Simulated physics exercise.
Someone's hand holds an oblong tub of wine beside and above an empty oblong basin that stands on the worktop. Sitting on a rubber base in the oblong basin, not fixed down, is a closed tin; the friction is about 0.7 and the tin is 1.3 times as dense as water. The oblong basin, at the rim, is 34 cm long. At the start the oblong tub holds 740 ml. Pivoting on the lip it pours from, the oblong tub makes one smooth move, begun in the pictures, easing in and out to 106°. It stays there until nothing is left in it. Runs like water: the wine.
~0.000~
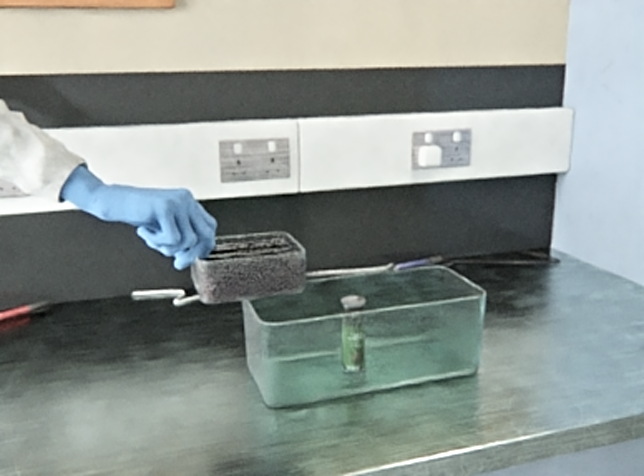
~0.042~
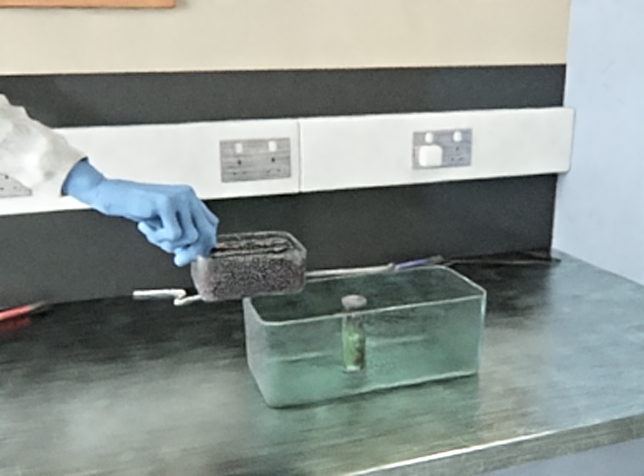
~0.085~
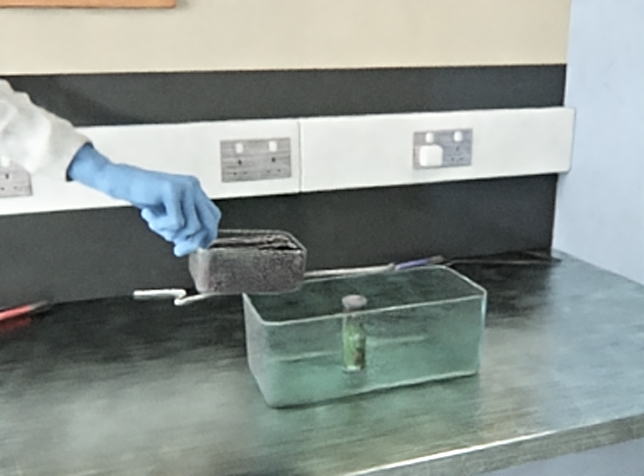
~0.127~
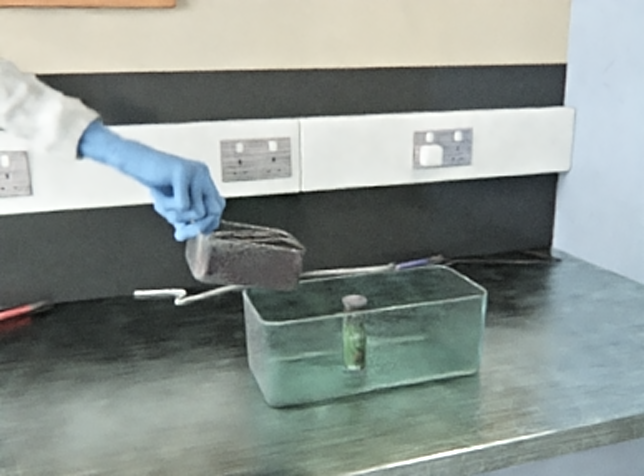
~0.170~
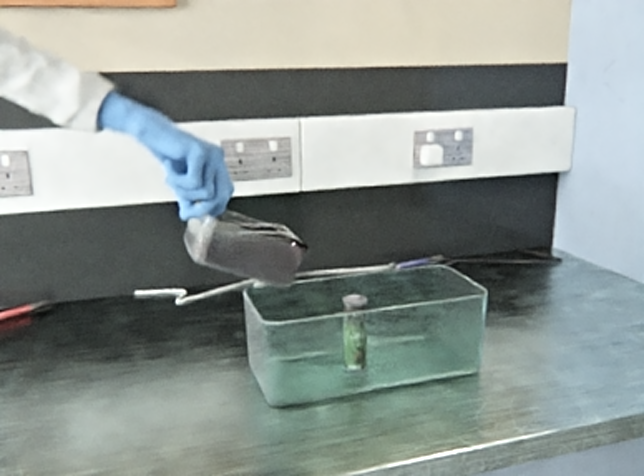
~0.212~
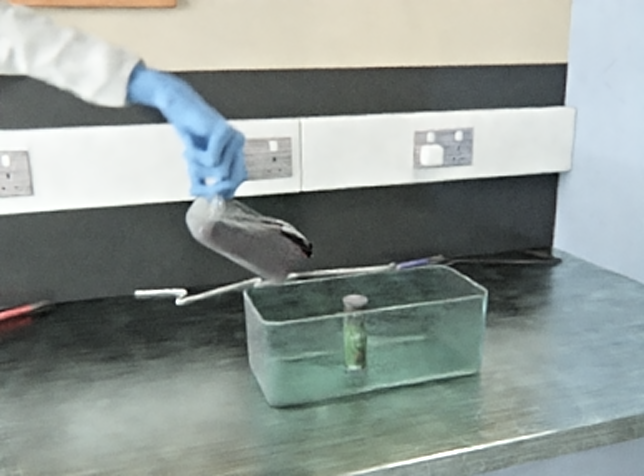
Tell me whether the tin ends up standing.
It manages to stay erect.
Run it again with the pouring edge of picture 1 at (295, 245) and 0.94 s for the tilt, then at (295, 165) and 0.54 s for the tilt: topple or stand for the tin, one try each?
The tin stays vertical the first time and stays vertical the second time.
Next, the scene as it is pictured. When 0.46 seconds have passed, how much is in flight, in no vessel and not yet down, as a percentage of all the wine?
Close to 56 in a hundred.
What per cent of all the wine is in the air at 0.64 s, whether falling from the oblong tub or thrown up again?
Airborne share: Near 7 %.
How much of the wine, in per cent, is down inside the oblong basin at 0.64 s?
Some 90 per cent.
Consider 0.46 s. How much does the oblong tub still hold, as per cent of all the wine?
About 20 per cent.
After 0.46 s the tilt is 100° and 21 per cent is still to pour; the tin stands where it began.
After 0.64 s the tilt is 106° and 2 per cent is still to pour; the tin stands where it began.
After 0.83 s the tilt is 106° and 0 per cent is still to pour; the tin stands where it began.
After 1.04 s the tilt is 106° and 0 per cent is still to pour; the tin stands where it began.
In the end the tin stands where it began.
